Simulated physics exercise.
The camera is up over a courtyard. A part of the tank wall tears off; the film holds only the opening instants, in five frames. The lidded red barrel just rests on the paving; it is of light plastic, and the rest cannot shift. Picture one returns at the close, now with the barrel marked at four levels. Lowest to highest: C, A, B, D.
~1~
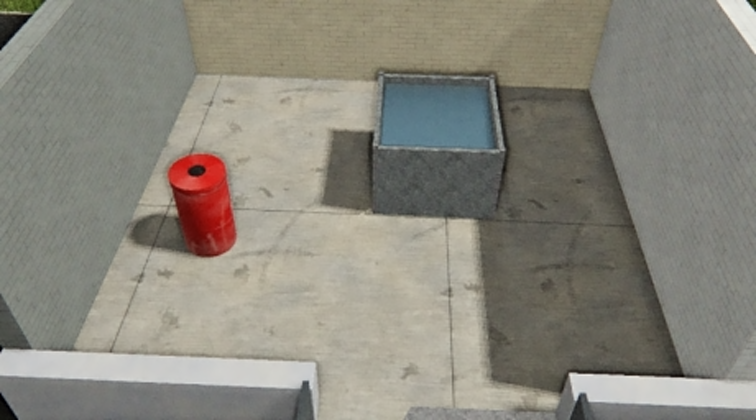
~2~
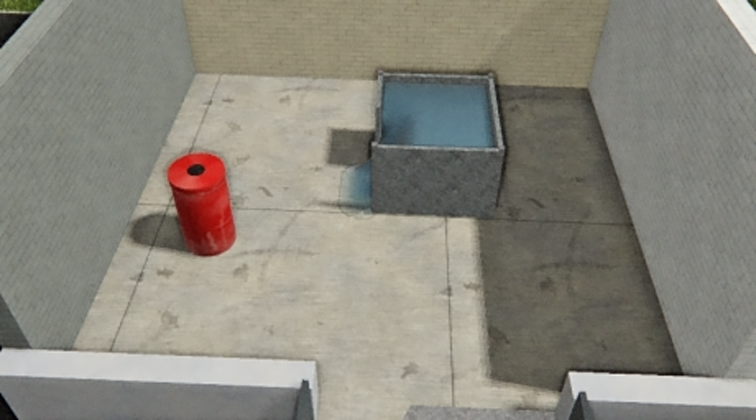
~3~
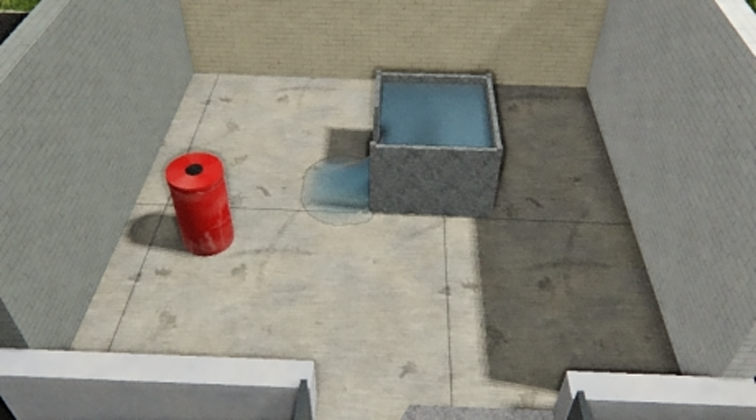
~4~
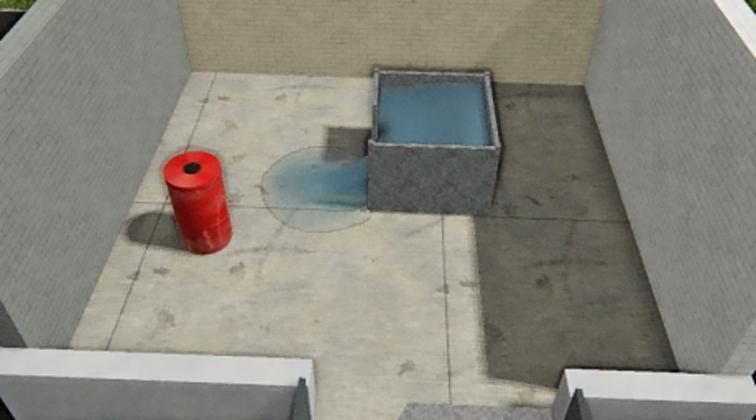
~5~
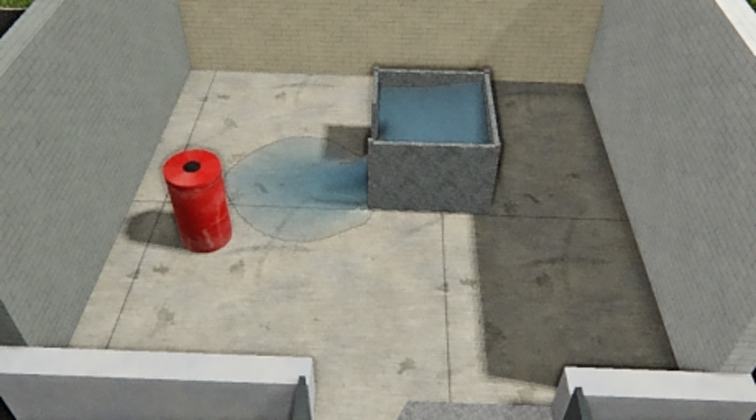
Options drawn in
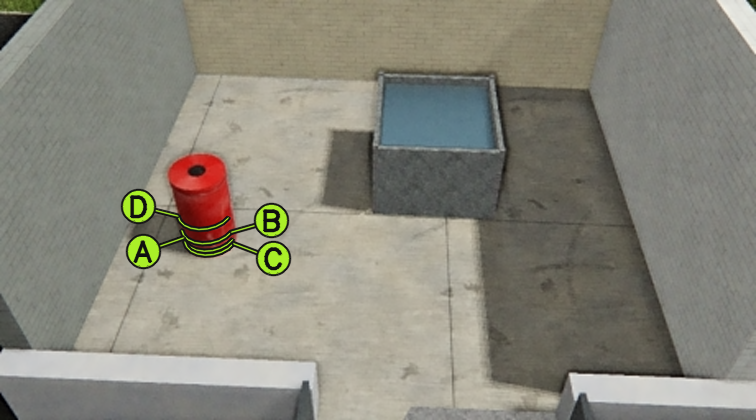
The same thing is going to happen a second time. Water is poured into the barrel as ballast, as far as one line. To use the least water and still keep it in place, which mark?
It is D.
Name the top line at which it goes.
B.
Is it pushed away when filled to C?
Yes, that goes wrong.
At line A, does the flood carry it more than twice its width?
Yes, it does.
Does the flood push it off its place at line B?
Yes.
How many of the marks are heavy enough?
One.
In lime, A at (204, 251); B at (202, 243); C at (205, 255); D at (198, 229); from the bottom up C, A, B, D.
For line A, it is pushed about 4 times its own width away.
For line B, it is pushed about its own width away.
For line C, it is pushed about 6 times its own width away.
For line D, it does not move.
